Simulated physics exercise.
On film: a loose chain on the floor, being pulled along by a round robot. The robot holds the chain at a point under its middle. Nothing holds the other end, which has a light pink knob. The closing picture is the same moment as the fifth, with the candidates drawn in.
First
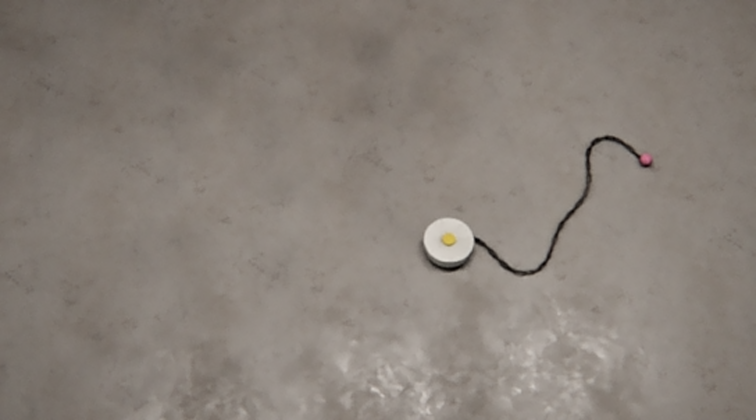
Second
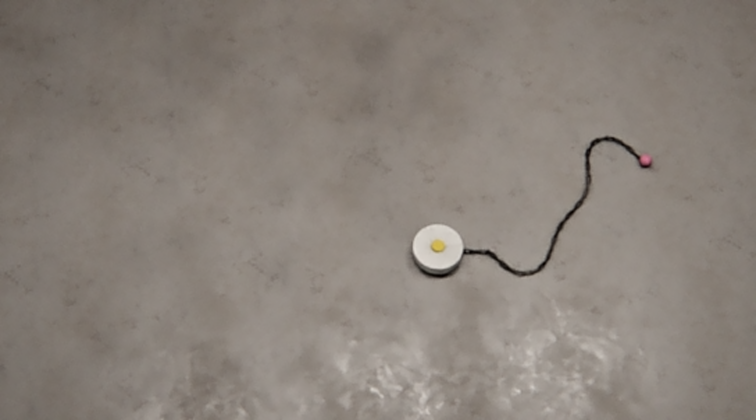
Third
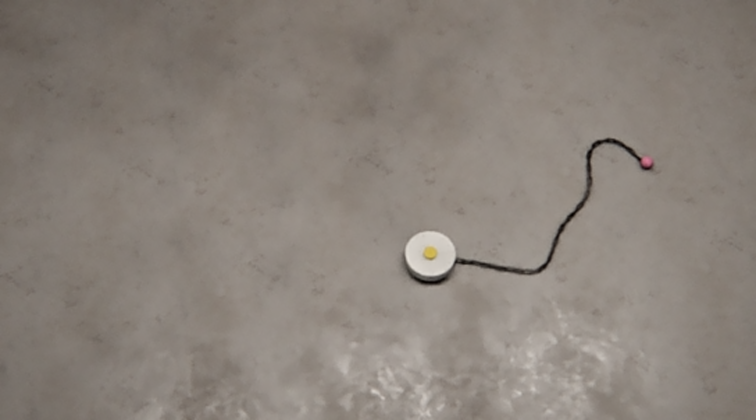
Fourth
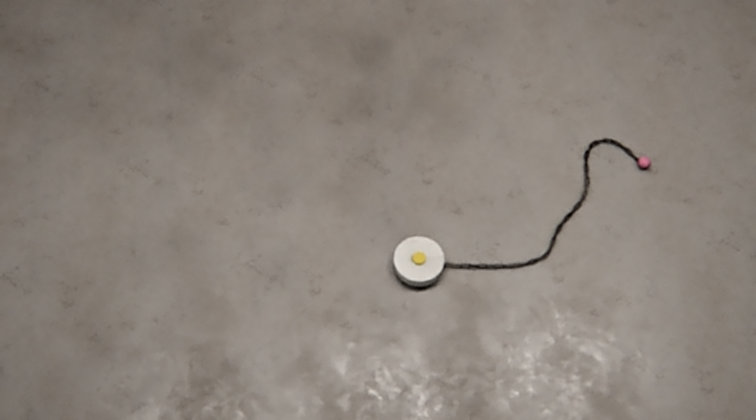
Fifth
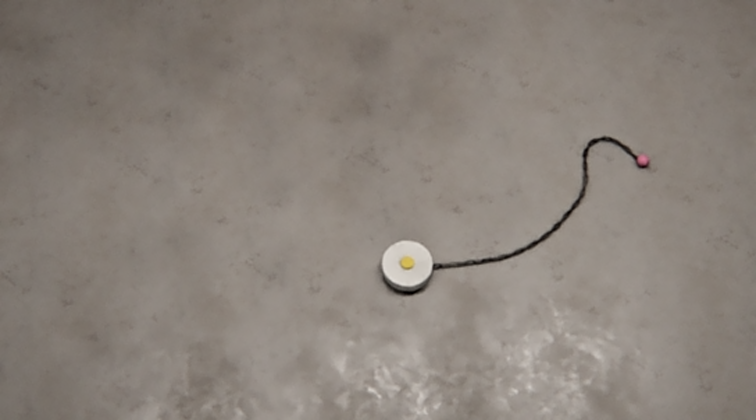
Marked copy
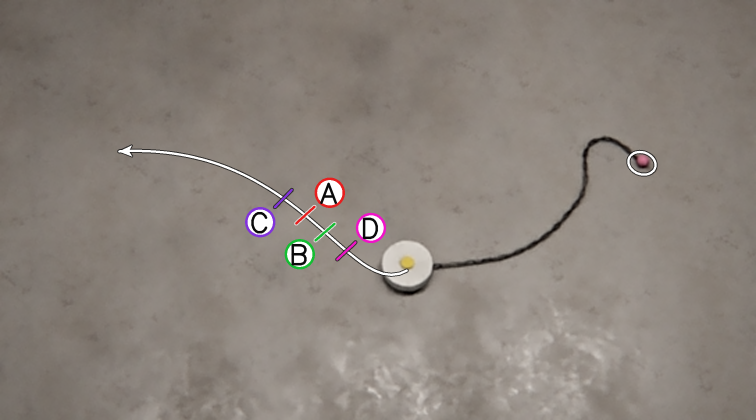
A round white robot with a yellow centre slid slowly left and slightly down the grey floor, drawing out the near bends of a dark chain while the pink-knobbed far end barely moved.
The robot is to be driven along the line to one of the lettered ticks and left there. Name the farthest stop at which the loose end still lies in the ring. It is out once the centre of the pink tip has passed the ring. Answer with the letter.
It should halt at B.
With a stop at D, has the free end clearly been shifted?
No.
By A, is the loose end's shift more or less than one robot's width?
Less.
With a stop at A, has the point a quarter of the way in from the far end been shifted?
Yes.
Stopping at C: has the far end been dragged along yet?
Yes.
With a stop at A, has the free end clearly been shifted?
By then, yes.
On the marked copy, A at (305, 215); B at (325, 232); C at (283, 198); D at (346, 251); the ring at (642, 163); the route from (407, 271) via (268, 188) to (119, 151).
With B. Early on, robot (374, 266), middle of the chain (535, 219), free end (643, 161).
Further on, robot (346, 247), middle of the chain (514, 219), free end (643, 160).
At the end, robot (325, 228), middle of the chain (496, 217), free end (637, 157); the free end is still in its ring.
As for the rest, A drags the free end to (623, 159); C drags the free end to (606, 165); D is safe but short.
